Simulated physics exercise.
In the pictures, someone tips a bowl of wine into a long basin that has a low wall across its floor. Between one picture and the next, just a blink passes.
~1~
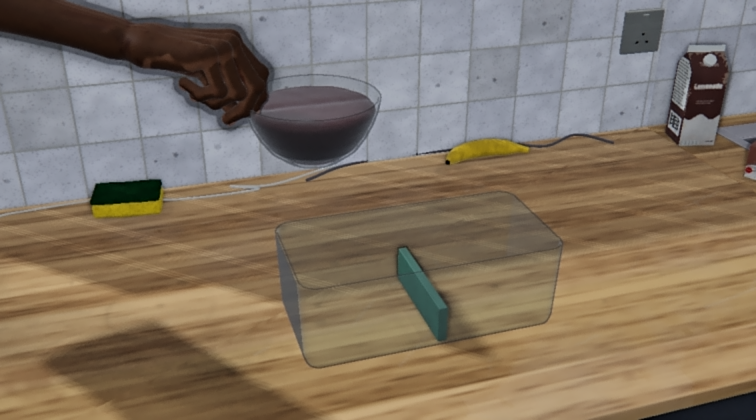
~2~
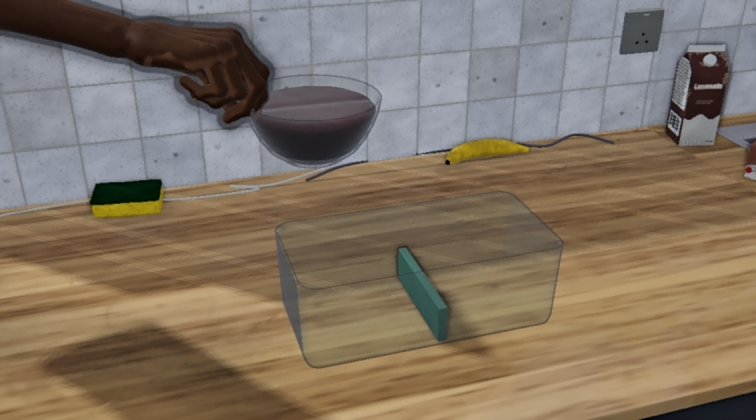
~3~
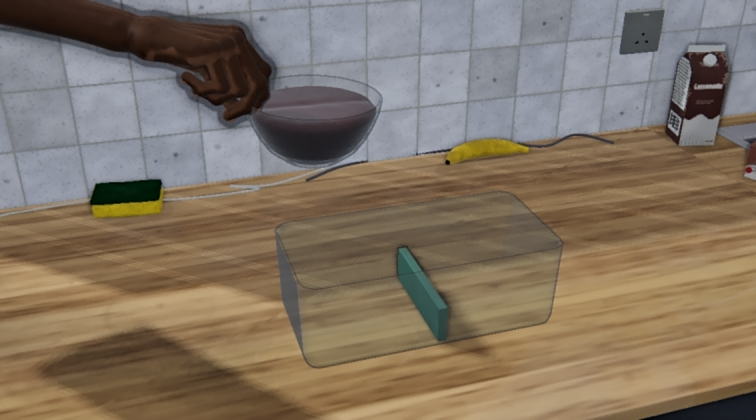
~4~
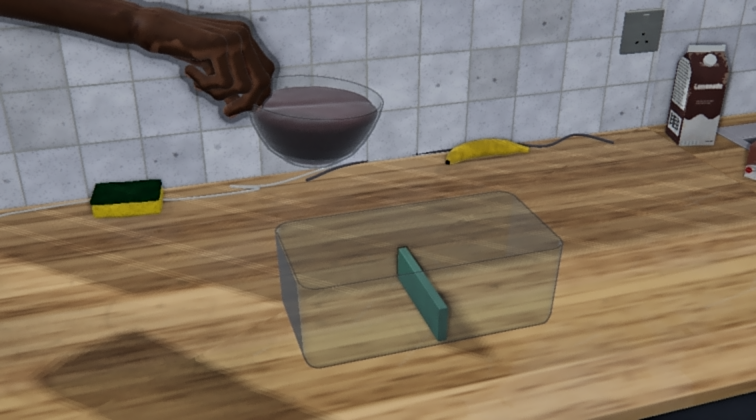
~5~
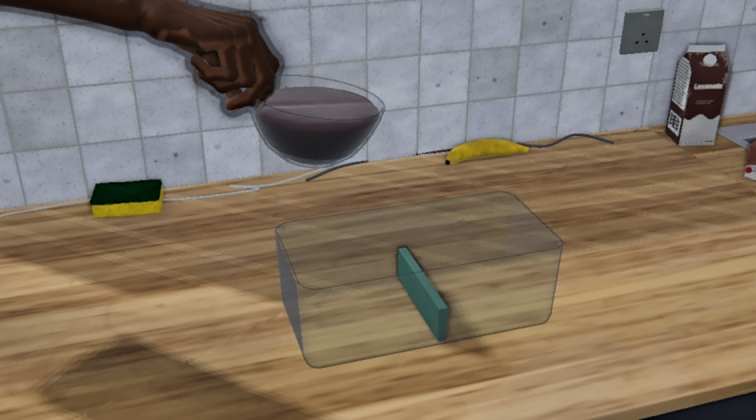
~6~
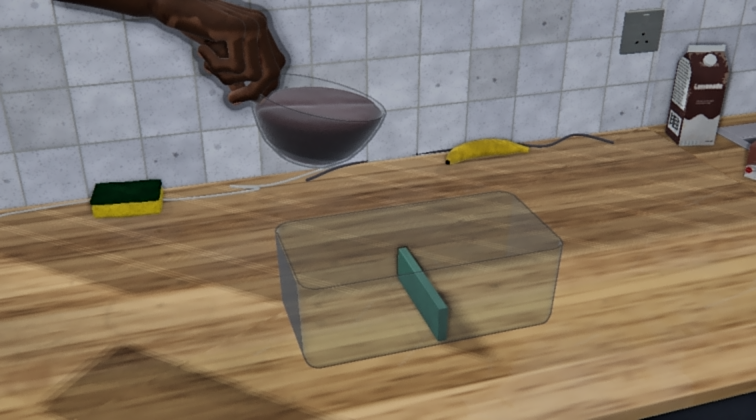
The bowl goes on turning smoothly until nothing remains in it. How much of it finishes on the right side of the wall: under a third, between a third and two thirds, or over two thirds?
Well, the amount right of the wall reaches a third without passing two thirds.
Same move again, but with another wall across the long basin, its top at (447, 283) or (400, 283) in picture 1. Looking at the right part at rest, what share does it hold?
That'd be about 20 percent for the first and about 80 percent for the other.
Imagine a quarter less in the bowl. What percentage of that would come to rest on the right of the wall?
Roughly 40 %.
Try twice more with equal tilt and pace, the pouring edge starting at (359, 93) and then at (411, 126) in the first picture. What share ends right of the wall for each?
You'd see around 30 per cent, and then around 80 per cent.
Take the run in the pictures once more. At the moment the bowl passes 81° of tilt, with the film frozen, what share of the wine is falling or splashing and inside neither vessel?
About 50 per cent.
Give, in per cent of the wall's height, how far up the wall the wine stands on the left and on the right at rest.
Once it is still, the left part shows 20 per cent and the right part 30.
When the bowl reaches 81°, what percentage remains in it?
My estimate is close to 25 percent remaining.
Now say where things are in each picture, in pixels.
In the first picture, it leans 0°; its right rim is at (377, 91); the wine meets the walls at (247, 111) and (372, 98); the long basin's rim runs from (287, 257) to (536, 218); the wall's top is at (422, 278).
In the second picture, it leans 1°; its right rim is at (377, 92); the wine meets the walls at (247, 111) and (372, 99).
In the third picture, it leans 2°; its right rim is at (378, 94); the wine meets the walls at (248, 109) and (373, 100).
In the fourth picture, it leans 5°; its right rim is at (379, 97); the wine meets the walls at (249, 108) and (373, 101).
In the fifth picture, it leans 9°; its right rim is at (380, 102); the wine meets the walls at (251, 108) and (375, 102).
In the sixth picture, it leans 14°; its right rim is at (382, 107); the wine meets the walls at (254, 108) and (378, 102).
A moment on, the bowl is tipped on its side and 27 per cent is still to pour, 4 is left of the wall and 20 right of it.
Next, the bowl is tipped right over and 0 per cent is still to pour, 44 is left of the wall and 53 right of it.
Then the bowl is tipped right over and 0 per cent is still to pour, 45 is left of the wall and 53 right of it.
Later the bowl is tipped right over and 0 per cent is still to pour, 45 is left of the wall and 53 right of it.
Finally, 45 per cent lies left of the wall, 54 right of it and 1 outside.
